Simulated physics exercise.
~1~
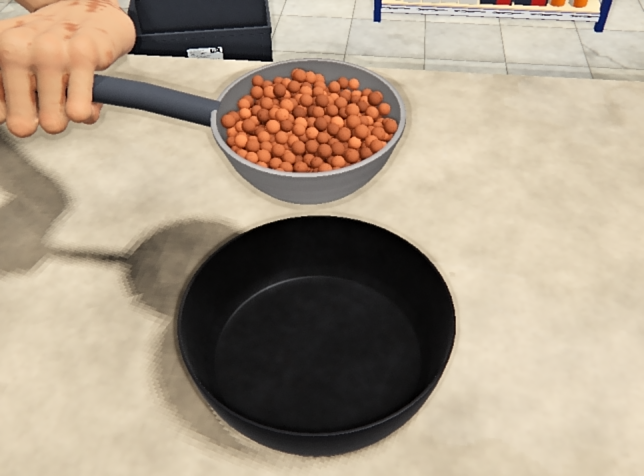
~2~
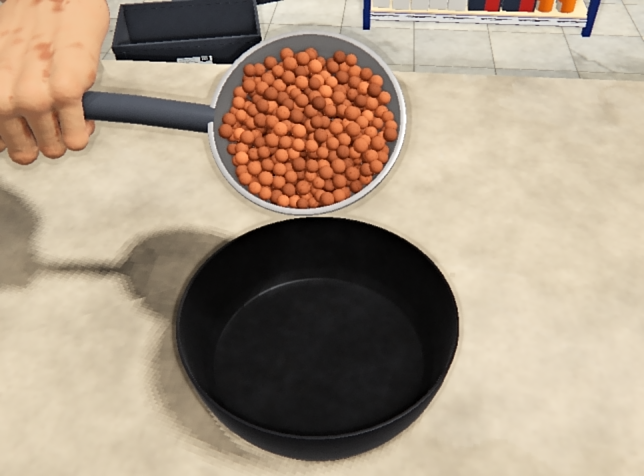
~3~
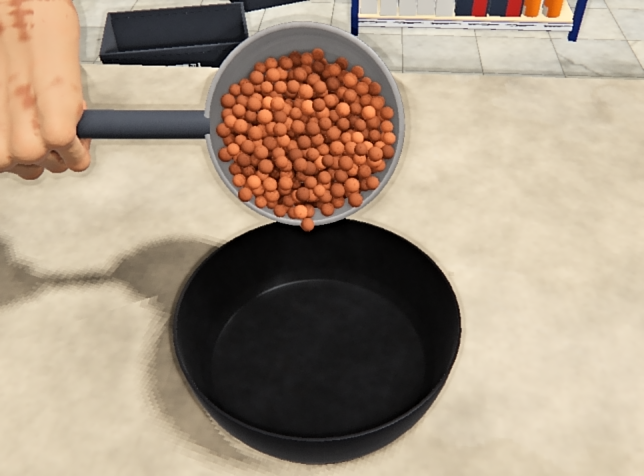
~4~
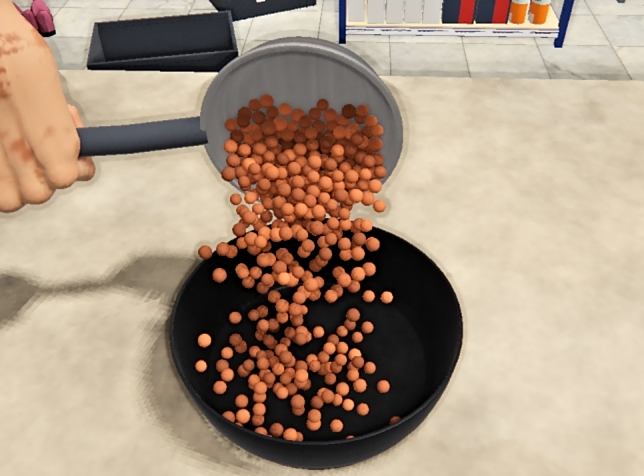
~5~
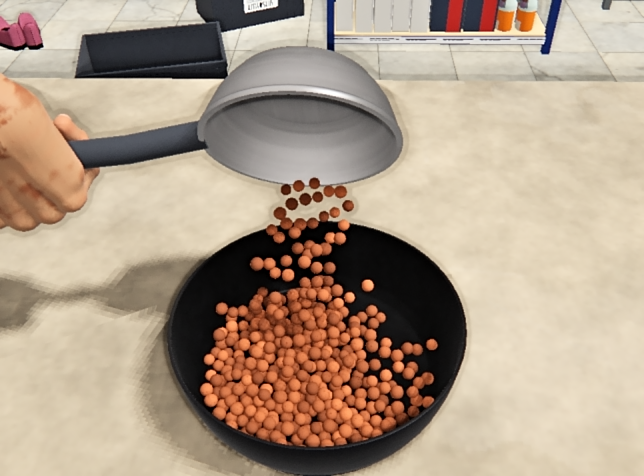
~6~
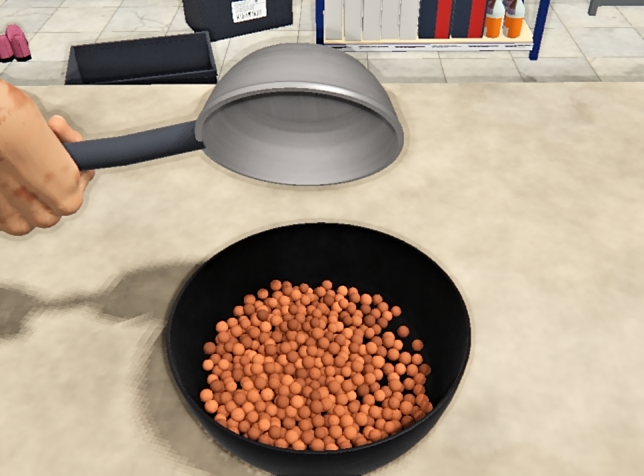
The clip shows a hand holding a grey ladle full of orange-brown clay pellets above an empty black pan on a pale countertop. The hand steadily tips the ladle, the pellets pour down into the pan, and the ladle ends overturned and empty above the heaped pellets.
